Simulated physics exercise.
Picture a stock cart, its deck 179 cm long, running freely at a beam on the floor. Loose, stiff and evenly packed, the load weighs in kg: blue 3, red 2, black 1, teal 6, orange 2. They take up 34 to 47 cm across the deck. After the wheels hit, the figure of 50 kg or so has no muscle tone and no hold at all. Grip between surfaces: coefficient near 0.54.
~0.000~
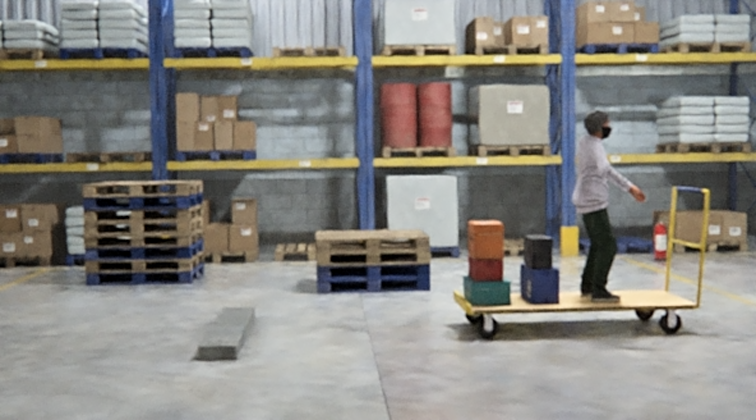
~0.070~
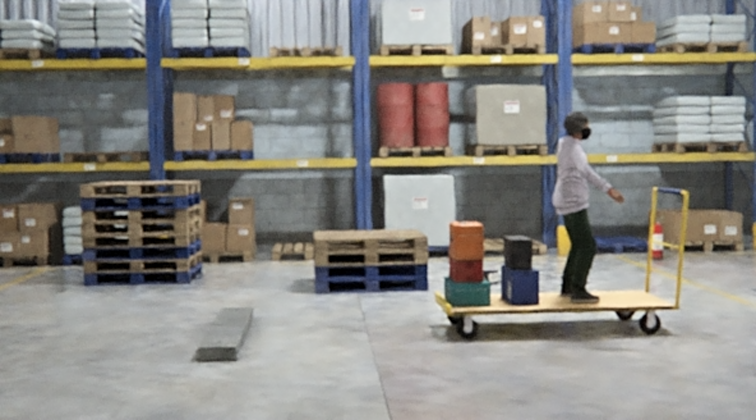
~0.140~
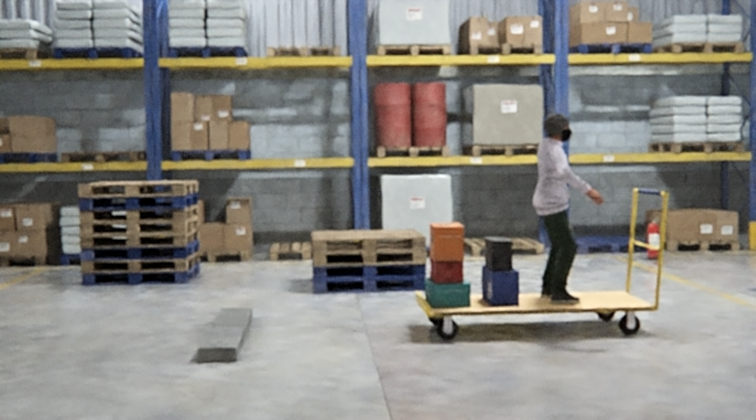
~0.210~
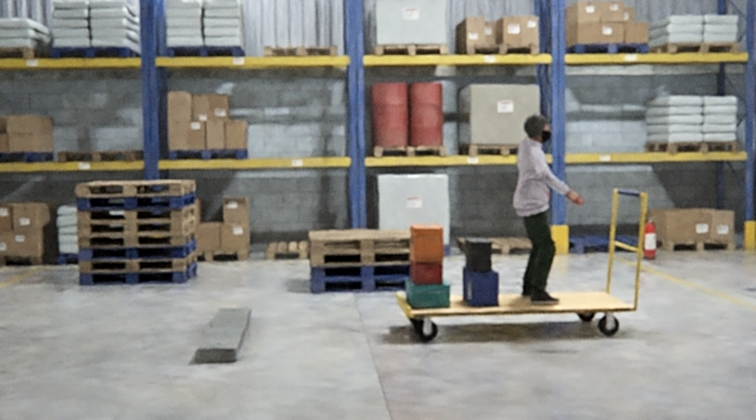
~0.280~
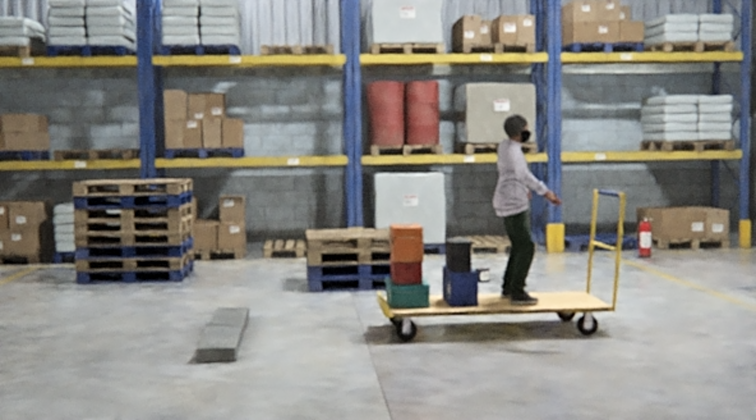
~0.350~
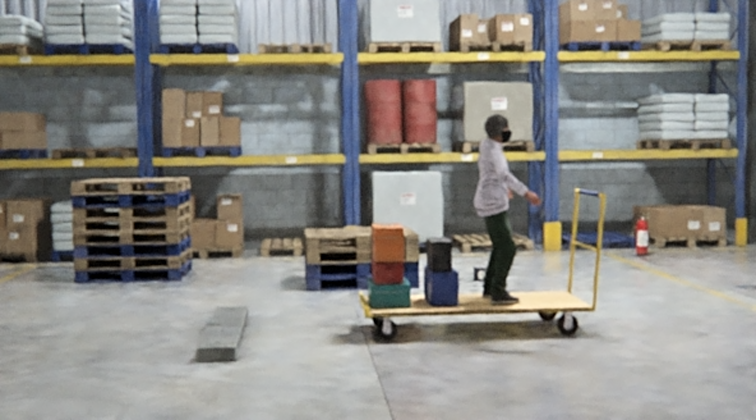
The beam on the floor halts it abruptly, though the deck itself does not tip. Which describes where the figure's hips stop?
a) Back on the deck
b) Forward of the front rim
Forward of the front rim.
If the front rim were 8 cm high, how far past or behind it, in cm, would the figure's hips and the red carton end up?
Both go over - hips 10 cm past, red 70 cm past.
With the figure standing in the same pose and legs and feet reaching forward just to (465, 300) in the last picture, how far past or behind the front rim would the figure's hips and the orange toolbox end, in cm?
The hips would end 10 cm past the front rim and the orange one 90 cm past it.
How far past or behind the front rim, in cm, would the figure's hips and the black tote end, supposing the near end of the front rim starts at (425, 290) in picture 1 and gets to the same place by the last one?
I'd say the hips settle 30 behind while black goes 10 past.
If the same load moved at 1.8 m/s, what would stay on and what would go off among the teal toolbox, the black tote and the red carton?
I'd expect teal to stay in place, black to come away and red to come away.
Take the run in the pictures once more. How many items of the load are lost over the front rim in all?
Count: 3.
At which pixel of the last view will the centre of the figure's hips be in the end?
Roughly at (215, 312).
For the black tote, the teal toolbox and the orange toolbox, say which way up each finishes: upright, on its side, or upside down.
Resting: Black sideways, teal normal, orange sideways.
Impact comes at 0.84 s.
After 1.39 s the figure's hips are 13 cm behind the rim, near (247, 270) in the last picture's view.
After 1.84 s the figure's hips are 16 cm past the rim, near (212, 296) in the last picture's view.
When all is still (3.9 s), past the rim, red carton, black tote, orange toolbox and the figure's hips; behind it, blue parcel and teal toolbox.
